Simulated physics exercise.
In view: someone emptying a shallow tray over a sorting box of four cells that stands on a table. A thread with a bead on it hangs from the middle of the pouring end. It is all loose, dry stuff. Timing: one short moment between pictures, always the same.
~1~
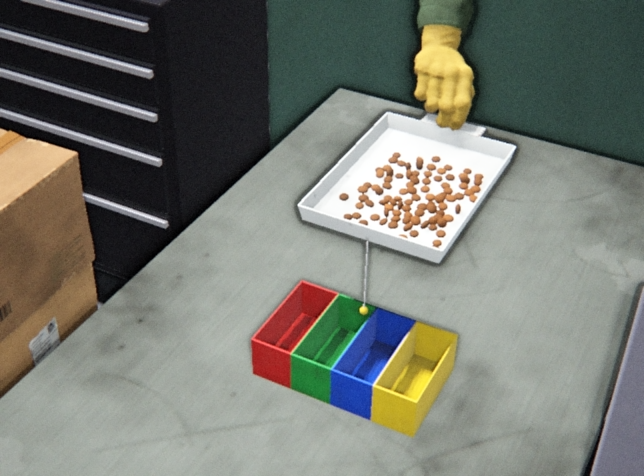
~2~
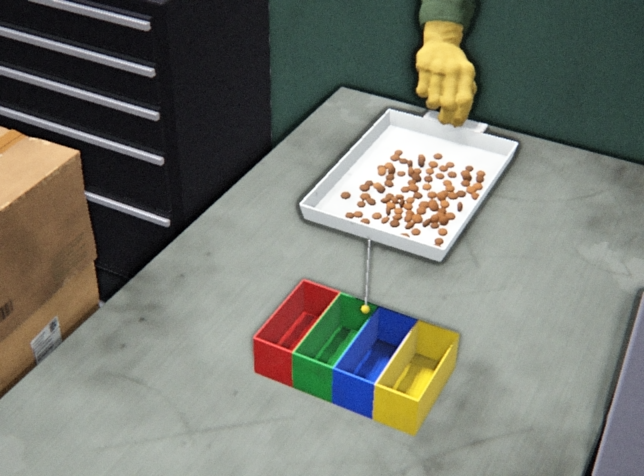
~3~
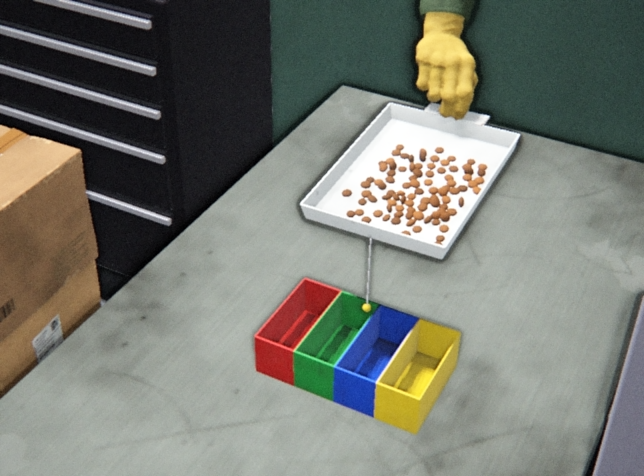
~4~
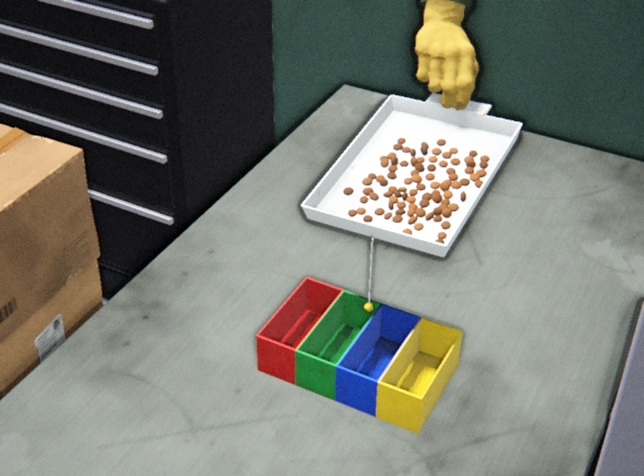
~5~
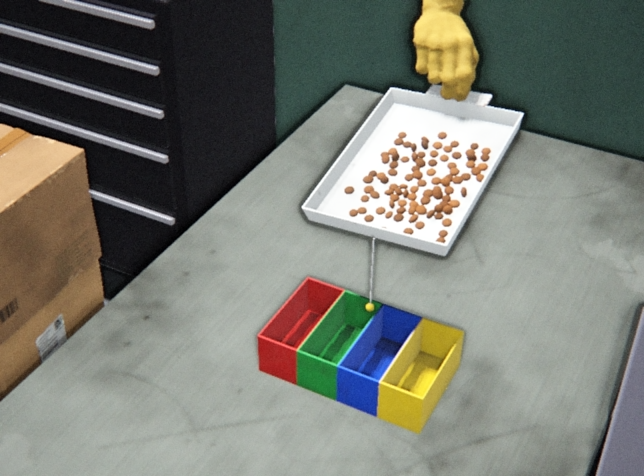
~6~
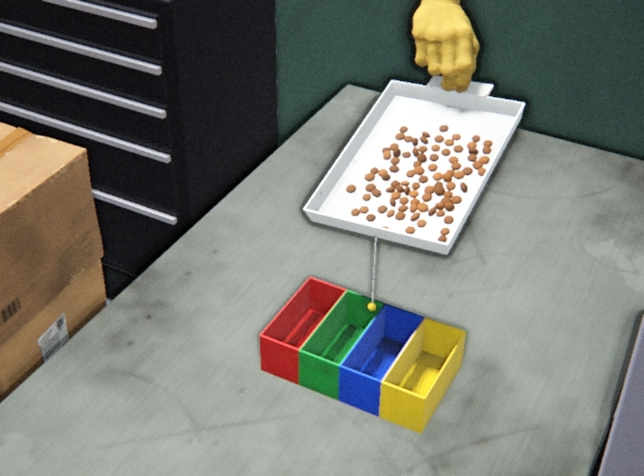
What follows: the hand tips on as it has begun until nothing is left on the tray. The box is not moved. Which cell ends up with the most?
The red cell.
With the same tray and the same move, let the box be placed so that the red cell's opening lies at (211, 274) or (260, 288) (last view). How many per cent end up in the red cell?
Roughly 0 per cent, then roughly 0 per cent.
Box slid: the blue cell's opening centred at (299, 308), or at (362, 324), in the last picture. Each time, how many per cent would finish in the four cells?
About 90% and about 100%.
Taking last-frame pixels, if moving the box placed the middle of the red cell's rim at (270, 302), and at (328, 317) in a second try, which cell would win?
Going by the two tries in order: The cell in green, then the red cell.
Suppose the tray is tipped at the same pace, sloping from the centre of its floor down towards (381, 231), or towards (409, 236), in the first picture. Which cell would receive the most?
The cell in blue, then that yellow cell.
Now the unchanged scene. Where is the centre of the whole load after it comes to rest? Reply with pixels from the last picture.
Somewhere around (303, 343) in the final view.
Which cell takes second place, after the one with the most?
Next after the leader comes that green cell.
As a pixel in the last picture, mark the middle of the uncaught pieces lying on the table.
Approximately (208, 340).
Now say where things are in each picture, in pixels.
Corners of the pouring end at (303, 204) and (440, 247), level; middle of the load at (416, 198), bits of dog kibble; bead on its thread at (364, 311); red cell at (272, 360); green cell at (311, 376); blue cell at (352, 391); yellow cell at (394, 408), in the first frame.
Corners of the pouring end at (305, 203) and (442, 246), level; middle of the load at (418, 196), in the second frame.
Corners of the pouring end at (306, 203) and (443, 244), tipped barely, lowest at the left corner; middle of the load at (419, 192), in the third frame.
Corners of the pouring end at (307, 204) and (444, 242), tipped a little, lowest at the left corner; middle of the load at (421, 187), in the fourth frame.
Corners of the pouring end at (307, 206) and (444, 242), tipped a little, lowest at the left corner; middle of the load at (422, 183), in the fifth frame.
Corners of the pouring end at (309, 208) and (445, 241), tipped a little, lowest at the left corner; middle of the load at (424, 179); red cell at (280, 357); green cell at (319, 372); blue cell at (360, 388); yellow cell at (402, 404), in the sixth frame.
Soon after the last picture, tray tipped steeply; all on the tray.
A little later, tray tipped right over; about half on the tray; about a quarter in the red cell; a stray few in the green cell; about a third falling or outside the box.
Later still, tray tipped past a quarter turn; about two thirds in the red cell; about a quarter in the green cell; a stray few in the blue cell; a small part falling or outside the box.
At rest, tray tipped past a quarter turn; about two thirds in the red cell; about a quarter in the green cell; a stray few in the blue cell; none in the yellow cell; a small part outside the box.
